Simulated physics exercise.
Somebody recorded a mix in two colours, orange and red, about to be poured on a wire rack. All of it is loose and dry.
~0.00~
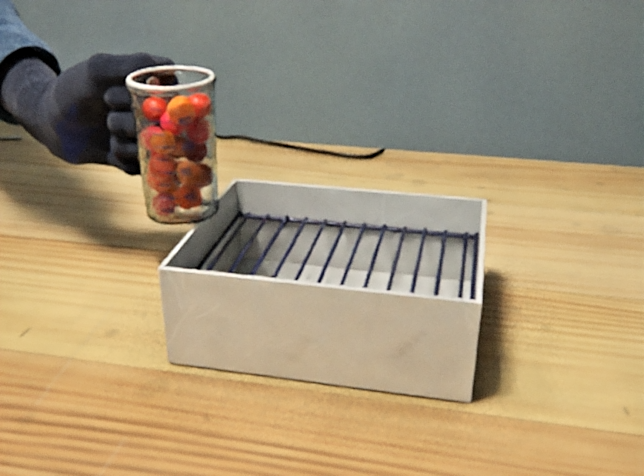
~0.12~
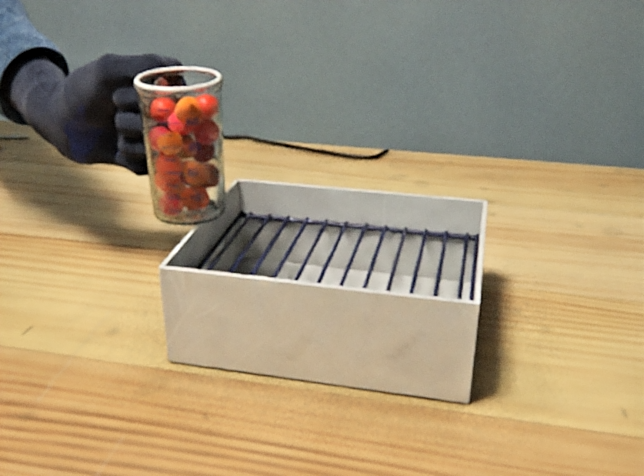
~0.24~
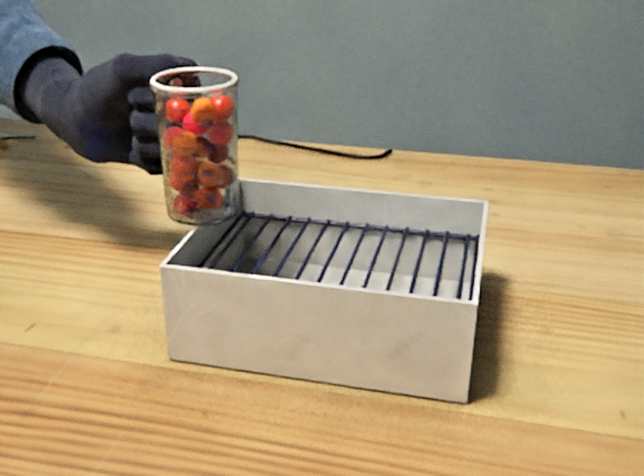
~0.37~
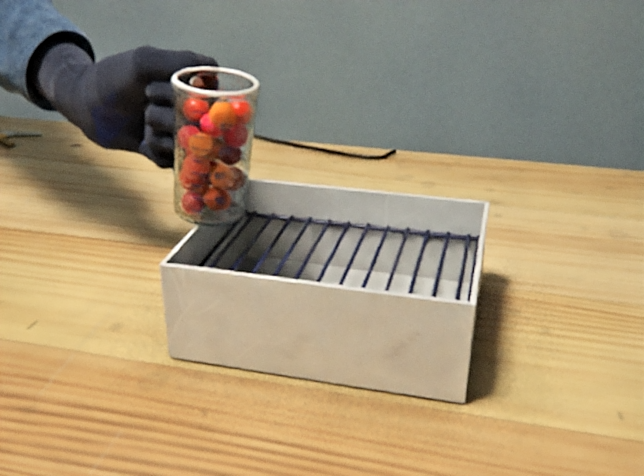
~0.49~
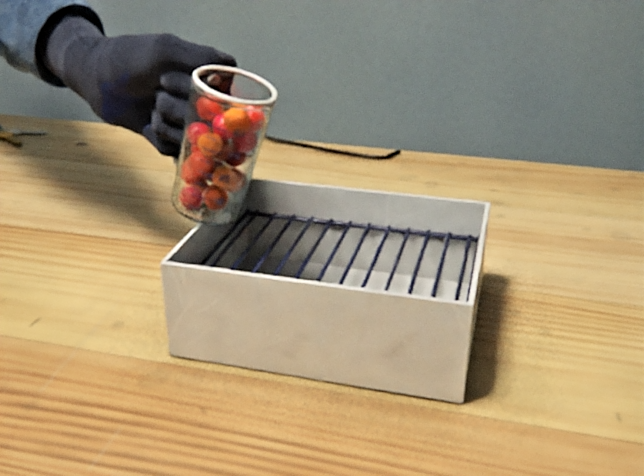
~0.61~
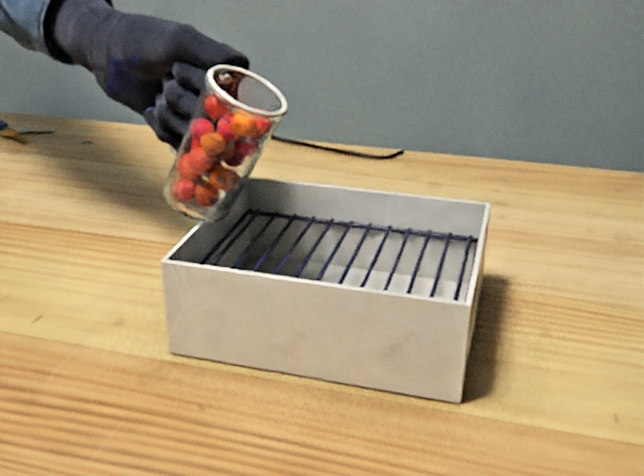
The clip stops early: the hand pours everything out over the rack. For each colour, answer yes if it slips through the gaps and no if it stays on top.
Answers: Orange pieces - no; red pieces - no.
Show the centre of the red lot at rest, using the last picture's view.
Near (304, 254).
After 0.98 s, orange ones, all in the cup; red ones, all in the cup.
After 1.38 s, orange ones, all in the cup; red ones, all in the cup.
After 1.85 s, orange ones, about two thirds in the cup, about a third on or over the wires; red ones, about a third in the cup, about two thirds on or over the wires.
At rest (2.8 s), orange ones, all on the wires, none under the rack; red ones, all on the wires, none under the rack.
